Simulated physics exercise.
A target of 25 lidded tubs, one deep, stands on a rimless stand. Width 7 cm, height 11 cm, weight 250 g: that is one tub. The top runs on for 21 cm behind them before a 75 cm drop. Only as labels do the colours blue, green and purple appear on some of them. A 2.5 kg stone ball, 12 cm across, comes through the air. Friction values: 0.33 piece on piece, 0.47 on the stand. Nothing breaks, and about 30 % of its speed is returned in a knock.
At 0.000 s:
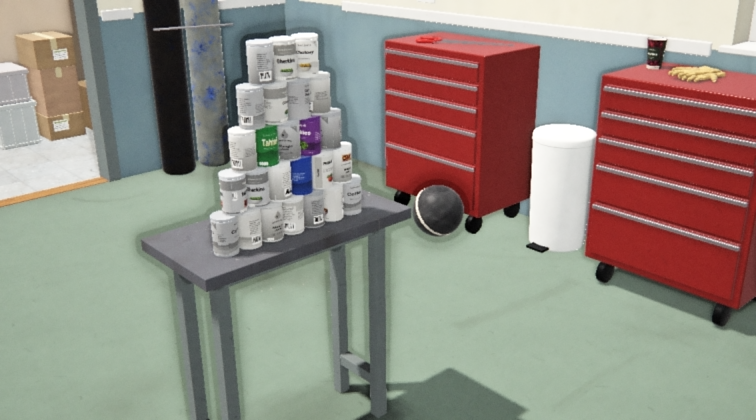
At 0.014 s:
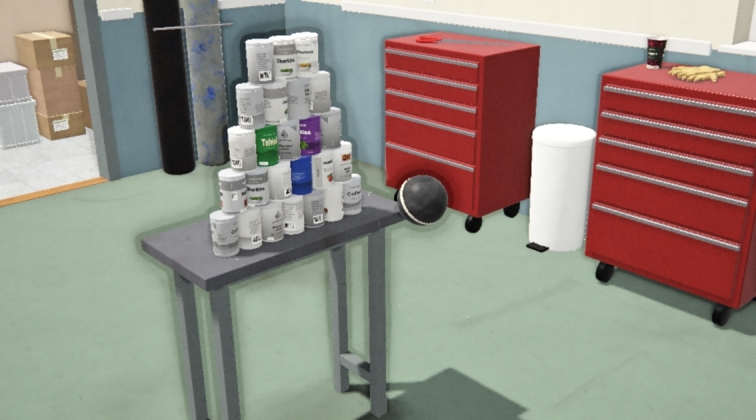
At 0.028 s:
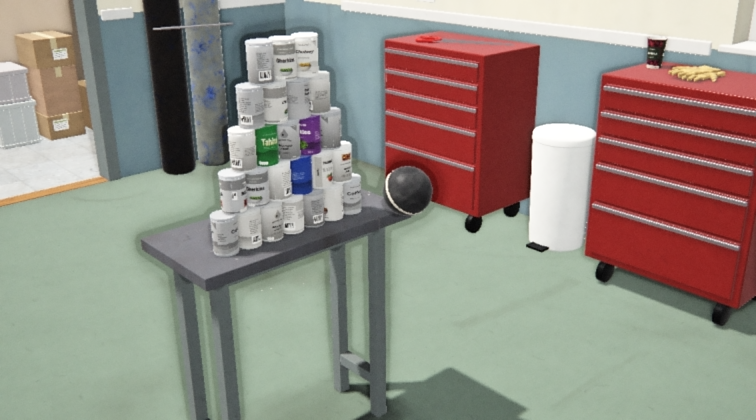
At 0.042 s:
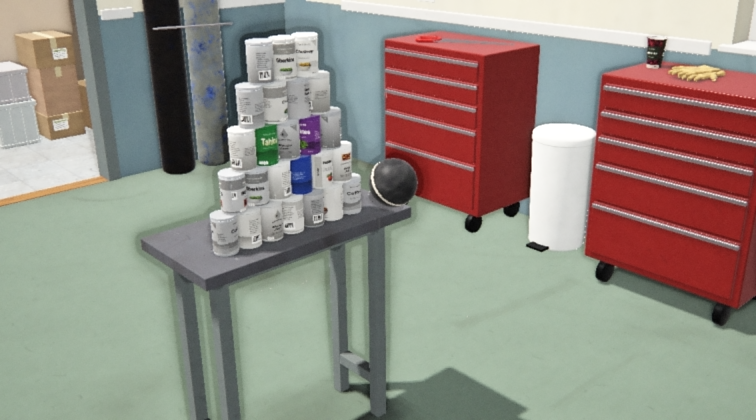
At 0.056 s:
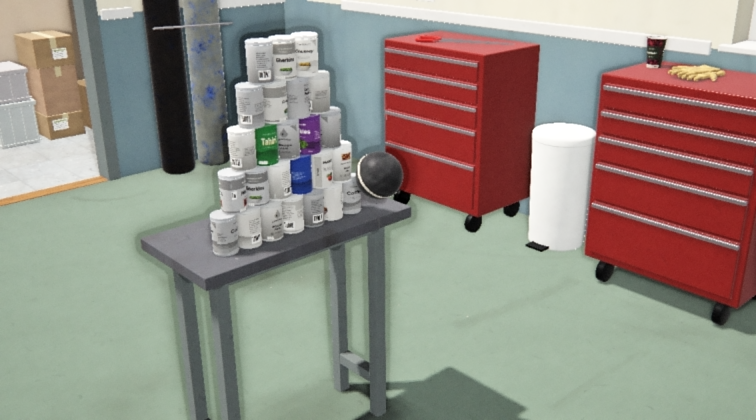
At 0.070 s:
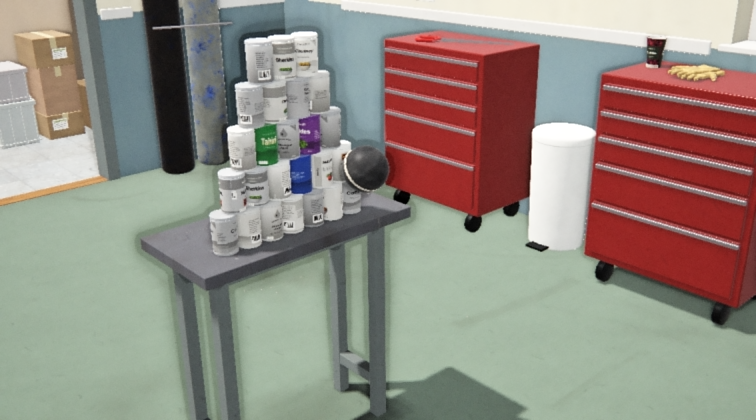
A dark ball with a pale band moved through the air, left and slightly upward, to the right side of a tall stack of mostly white tubs on a grey table, while the tubs stayed still.
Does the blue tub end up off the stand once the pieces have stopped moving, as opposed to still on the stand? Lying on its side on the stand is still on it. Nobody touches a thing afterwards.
Yes.
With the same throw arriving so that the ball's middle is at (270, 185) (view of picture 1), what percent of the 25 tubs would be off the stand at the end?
Changed setup: 40 per cent.
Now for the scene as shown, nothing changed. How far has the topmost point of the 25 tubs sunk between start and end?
I make it close to 10 cm.
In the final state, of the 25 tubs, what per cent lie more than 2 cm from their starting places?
Result: 55 per cent.
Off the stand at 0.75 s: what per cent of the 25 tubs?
By then, 35 per cent.
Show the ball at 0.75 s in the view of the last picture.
Look close to (155, 266).
Around 0.35 s, ball still moving; none of the 25 tubs off the stand, 16 disturbed; blue tub tipped 43°, 13 cm lower; purple tub on its side.
Around 0.75 s, ball still moving; 9 of the 25 tubs off the stand; blue tub tipped 58°, 85 cm lower; purple tub on its side.
Around 1.36 s, ball still moving; 12 of the 25 tubs off the stand; blue tub on its side; purple tub on its side.
Finally (1.7 s), ball rolling away; 13 of the 25 tubs off the stand; blue tub on its side; purple tub on its side; green tub unmoved. Seen by the last camera, middles, blue tub near (172, 292), purple tub near (100, 232).
